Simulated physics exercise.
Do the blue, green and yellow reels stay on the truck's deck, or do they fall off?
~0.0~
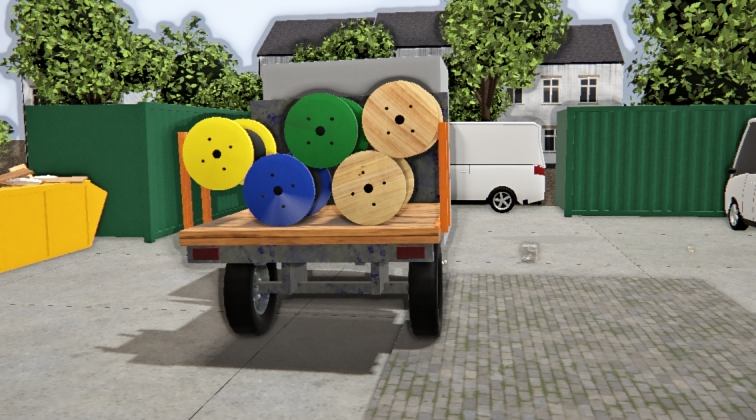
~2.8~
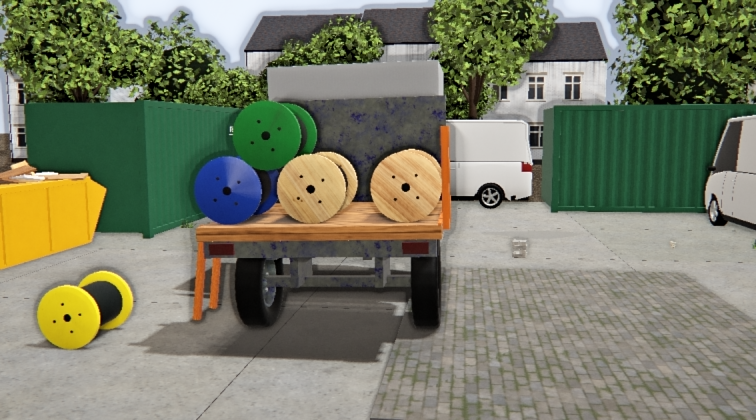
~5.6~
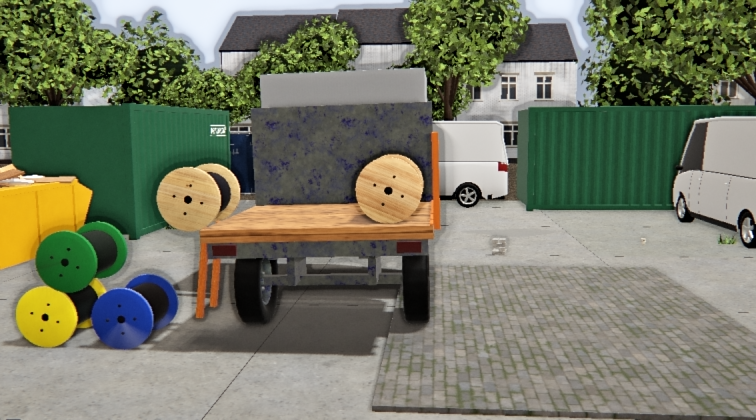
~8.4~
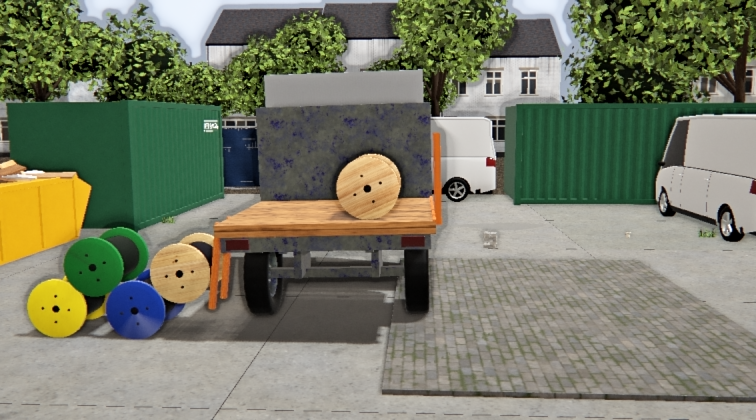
All three fall off. The yellow, blue and green reels each go over the left edge and end up in a heap beside the truck.
